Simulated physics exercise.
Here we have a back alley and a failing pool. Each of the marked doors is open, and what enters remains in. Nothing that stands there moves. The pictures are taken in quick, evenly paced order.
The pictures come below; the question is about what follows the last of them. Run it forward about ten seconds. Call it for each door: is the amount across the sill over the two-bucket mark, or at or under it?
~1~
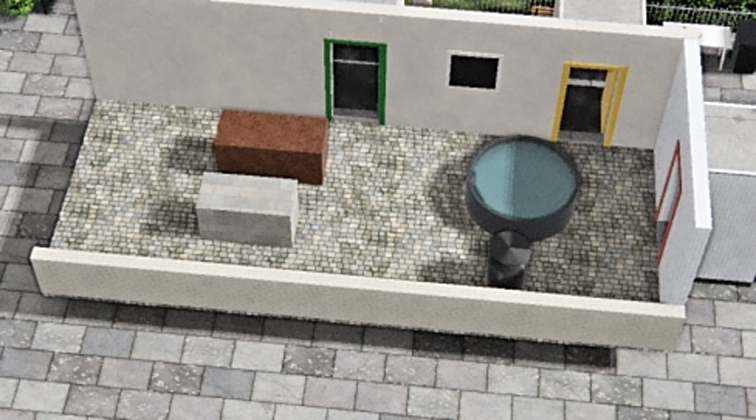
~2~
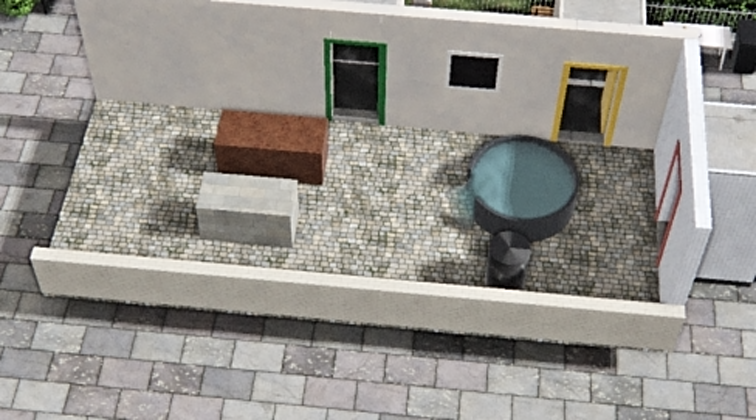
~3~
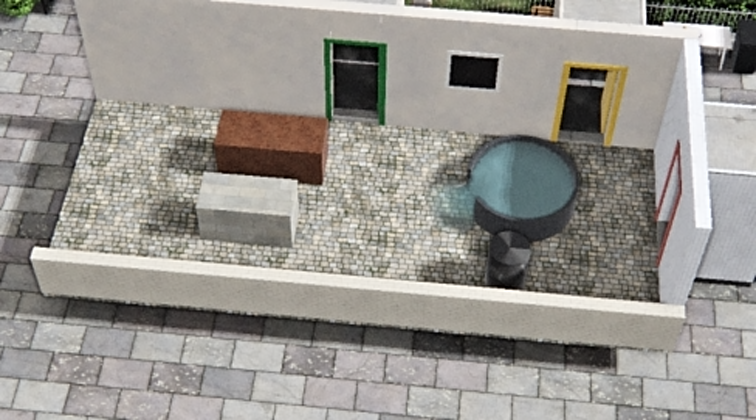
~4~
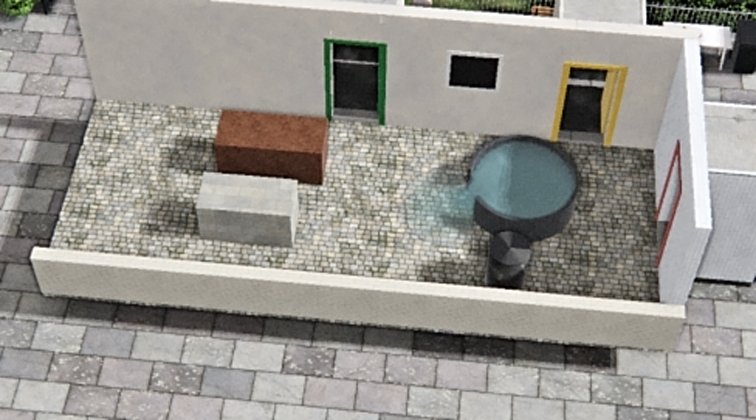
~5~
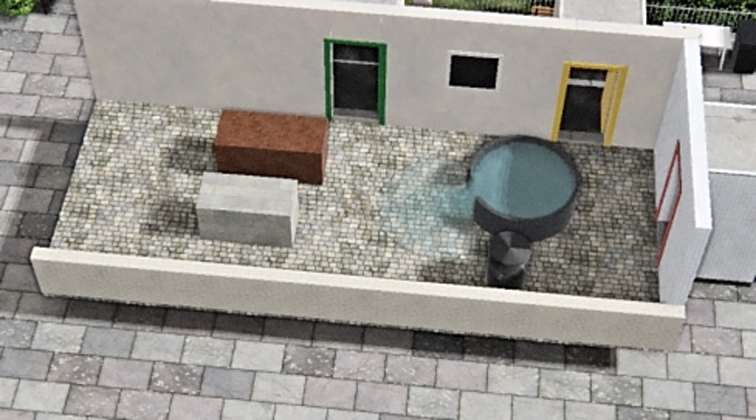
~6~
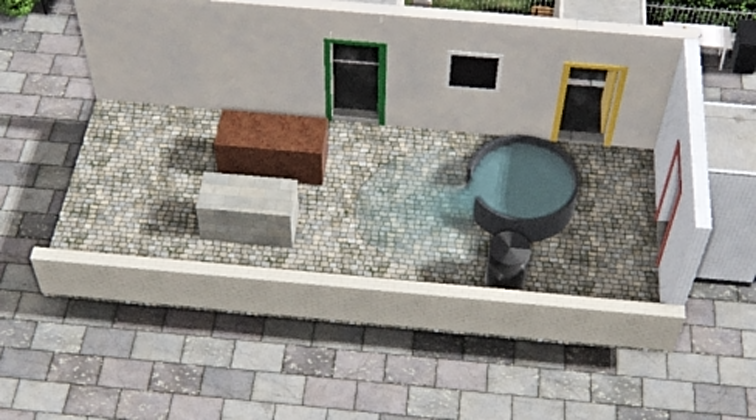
My call: The green door at or under the mark, the yellow door at or under the mark, the red door at or under the mark.
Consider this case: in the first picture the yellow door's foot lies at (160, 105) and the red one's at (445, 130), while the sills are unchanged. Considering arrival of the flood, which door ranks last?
The yellow door.
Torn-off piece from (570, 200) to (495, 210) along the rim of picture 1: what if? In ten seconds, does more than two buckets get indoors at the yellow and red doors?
One by one: Yellow ends up above, red ends up above.
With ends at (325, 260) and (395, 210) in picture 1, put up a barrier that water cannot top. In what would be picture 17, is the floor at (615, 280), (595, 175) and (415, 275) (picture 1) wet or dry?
Untouched, untouched, soaked.
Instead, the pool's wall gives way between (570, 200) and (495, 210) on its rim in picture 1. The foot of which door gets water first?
I'd say the red door.
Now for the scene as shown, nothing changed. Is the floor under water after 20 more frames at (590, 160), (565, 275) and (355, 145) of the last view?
As listed: Not flooded, not flooded, awash.
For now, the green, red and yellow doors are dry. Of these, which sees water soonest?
I say the door marked green.
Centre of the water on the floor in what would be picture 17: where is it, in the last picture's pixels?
Somewhere near (457, 208).
A moment on, water covers 25 % of the floor; the green door not reached, the yellow door not reached, the red door not reached.
Next, water covers 30 % of the floor; the green door wet at the sill, nothing in, the yellow door not reached, the red door not reached.
Then, water covers 50 % of the floor; the green door under two buckets in, the yellow door not reached, the red door not reached.
Later, water covers 70 % of the floor; the green door under two buckets in, the yellow door not reached, the red door not reached.
In the end, water covers 80 % of the floor; the green door under two buckets in, the yellow door wet at the sill, nothing in, the red door not reached.
